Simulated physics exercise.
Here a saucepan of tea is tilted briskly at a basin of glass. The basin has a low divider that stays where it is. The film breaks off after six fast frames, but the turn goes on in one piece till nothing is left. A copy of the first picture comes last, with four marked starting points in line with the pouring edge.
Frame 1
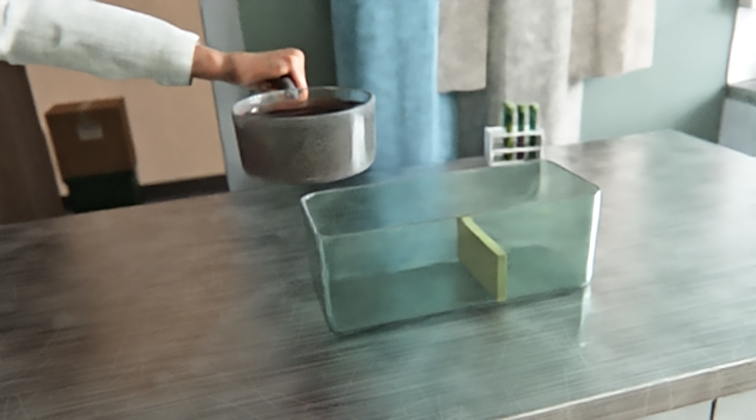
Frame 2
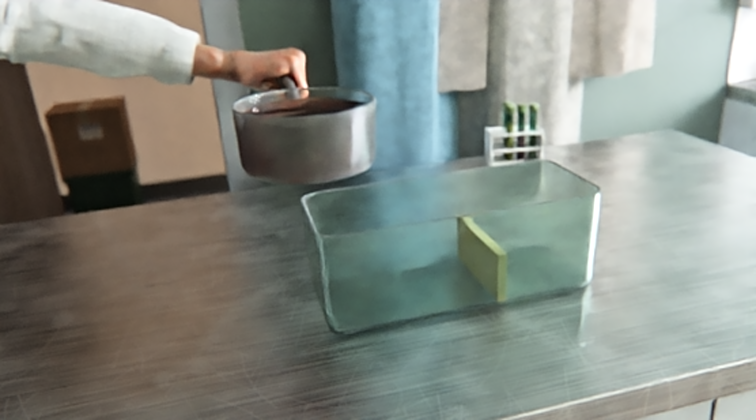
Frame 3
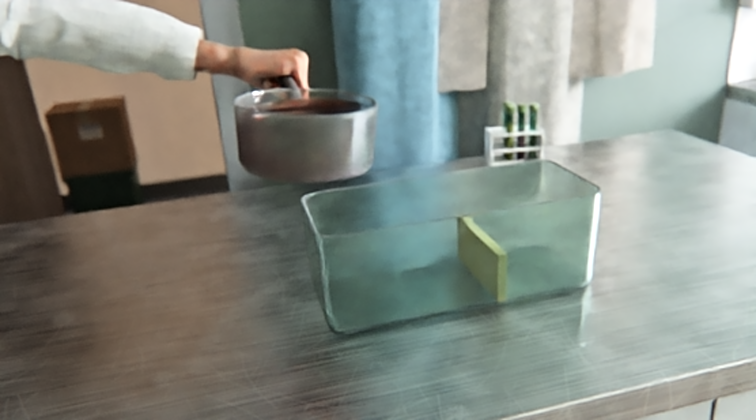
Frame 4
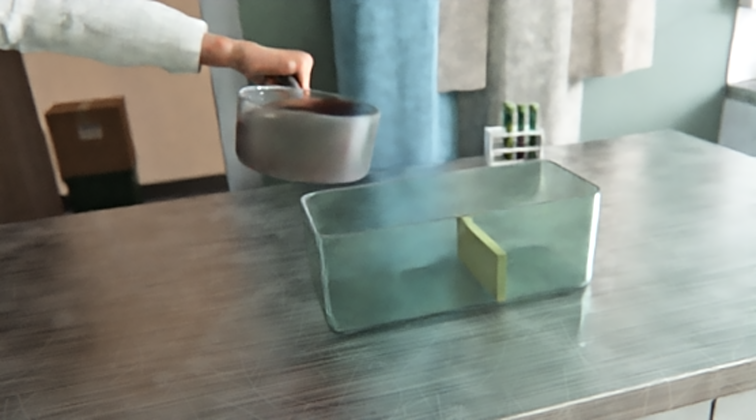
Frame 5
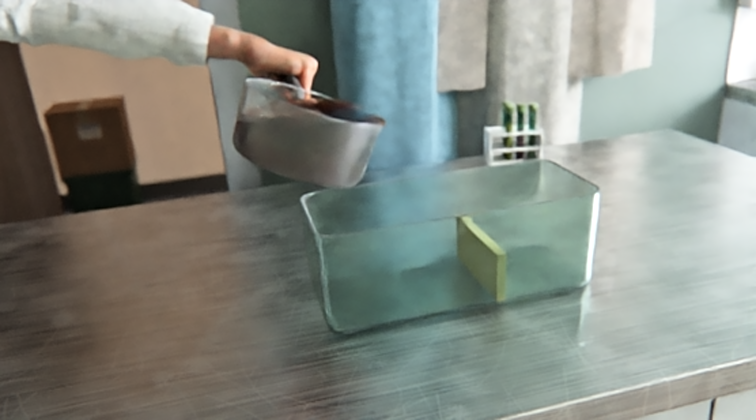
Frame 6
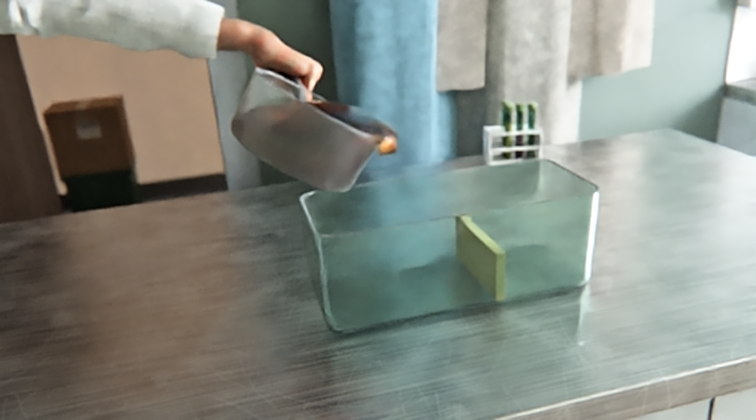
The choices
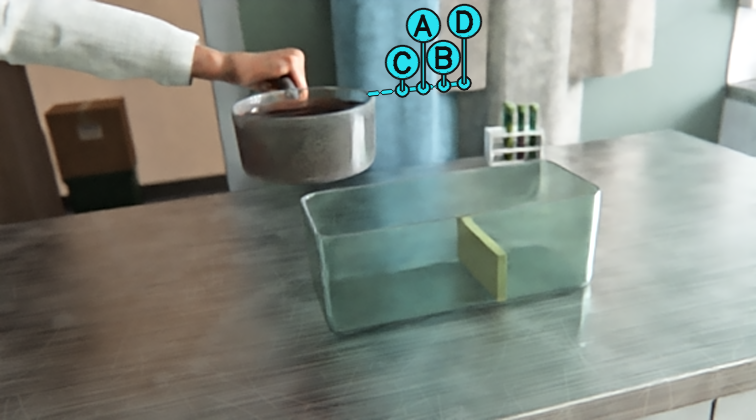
A hand holding a saucepan of dark tea keeps it nearly level beside a glass basin with a greenish divider, then tilts it to the right until brownish liquid emerges over the lip.
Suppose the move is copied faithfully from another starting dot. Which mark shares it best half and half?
I would pick spot B.
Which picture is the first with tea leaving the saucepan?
Picture 5.
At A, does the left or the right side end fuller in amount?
The left one.
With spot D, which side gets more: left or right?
The right side.
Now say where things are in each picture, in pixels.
In the first picture, upright, lip at (369, 94); basin from (328, 332) to (589, 281); top of the wall at (480, 233); nothing has left yet.
In the second picture, upright, lip at (370, 95); nothing has left yet.
In the third picture, tipped about 6°, lip at (372, 100); nothing has left yet.
In the fourth picture, tipped about 13°, lip at (375, 108); nothing has left yet.
In the fifth picture, tipped about 23°, lip at (377, 120); tea is over the lip, down to (377, 120).
In the sixth picture, tipped about 34°, lip at (376, 133); tea is over the lip, down to (382, 152).
In cyan, A at (423, 87); B at (443, 85); C at (402, 90); D at (464, 83).
If A is chosen, about 70 % ends left of the wall and 24 % right of it; 6 % is lost outside.
If B is chosen, about 51 % ends left of the wall and 48 % right of it.
If C is chosen, about 91 % ends left of the wall and 5 % right of it; 3 % is lost outside.
If D is chosen, about 33 % ends left of the wall and 65 % right of it.
